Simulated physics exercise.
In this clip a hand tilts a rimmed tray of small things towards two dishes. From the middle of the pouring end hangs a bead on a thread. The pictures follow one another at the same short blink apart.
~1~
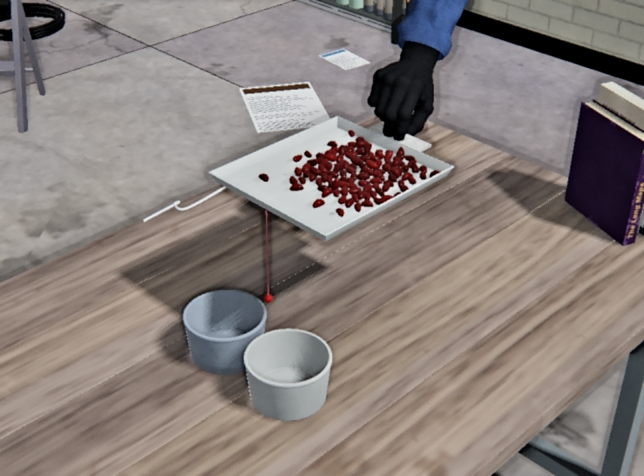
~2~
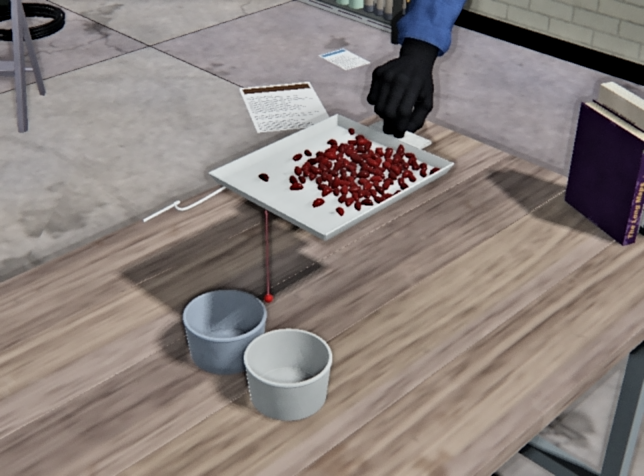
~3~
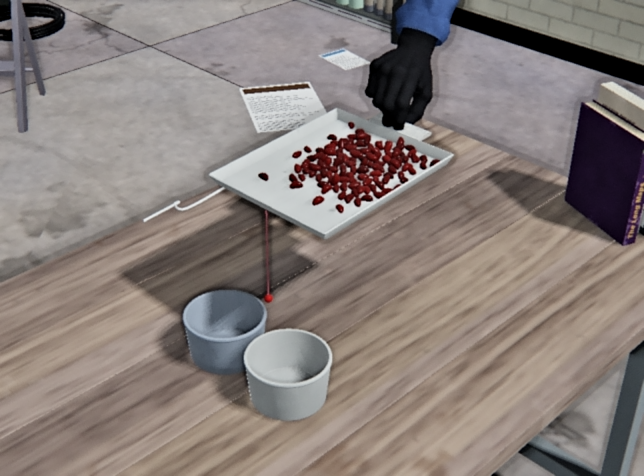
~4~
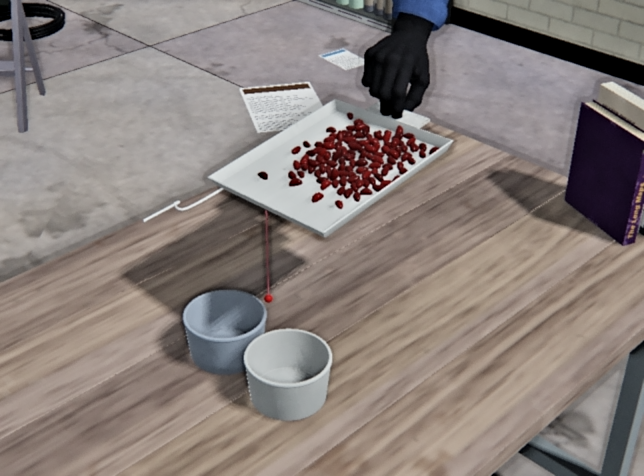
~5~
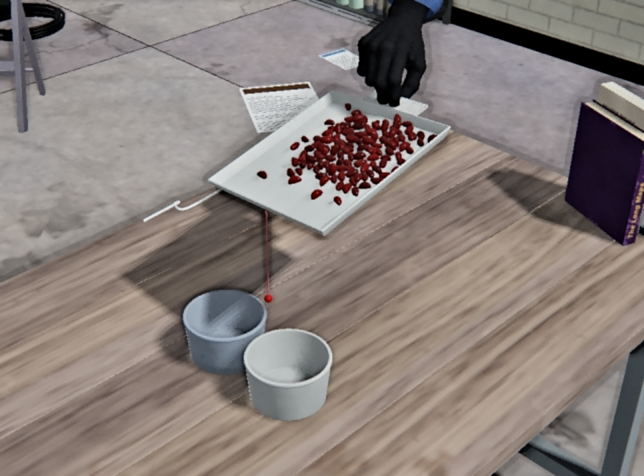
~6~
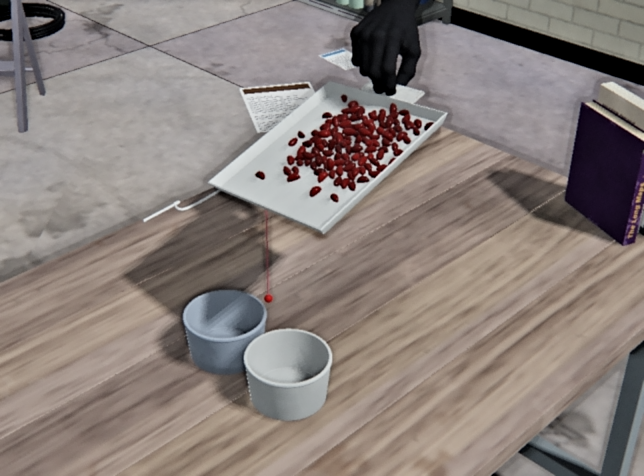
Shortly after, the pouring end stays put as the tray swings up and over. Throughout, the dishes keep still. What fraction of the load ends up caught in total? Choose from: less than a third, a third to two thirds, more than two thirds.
In total, a third to two thirds ends up caught.
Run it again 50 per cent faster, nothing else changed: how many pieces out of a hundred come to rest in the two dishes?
That comes out at roughly 30 per cent.
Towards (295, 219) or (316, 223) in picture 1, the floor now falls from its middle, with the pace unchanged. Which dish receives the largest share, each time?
For the first place you'd get the right-placed dish, for the second the right-placed dish.
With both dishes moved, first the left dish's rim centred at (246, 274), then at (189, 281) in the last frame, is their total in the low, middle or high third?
Try 1 - under a third; try 2 - more than two thirds.
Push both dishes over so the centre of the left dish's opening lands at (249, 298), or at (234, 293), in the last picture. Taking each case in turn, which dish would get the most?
The first time it's the one placed on the left, and the second time it's the one placed on the left.
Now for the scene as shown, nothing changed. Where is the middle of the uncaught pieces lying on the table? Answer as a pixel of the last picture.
Close to pixel (160, 319) in the last view.
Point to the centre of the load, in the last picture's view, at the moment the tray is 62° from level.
The centre of the load shows up near (226, 204) in the last view.
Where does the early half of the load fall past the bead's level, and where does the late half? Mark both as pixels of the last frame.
First half (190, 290); second half (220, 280).
Soon, tray tipped steeply; about half on the tray; a stray few in the left dish; a stray few outside both; about a third in the air.
A while on, tray tipped right over; about a third in the left dish; about half outside both; a small part in the air.
Towards the end, tray tipped past a quarter turn; about half in the left dish; about half outside both.
Finally, tray tipped past a quarter turn; none in the right dish; about half in the left dish; about half outside both.
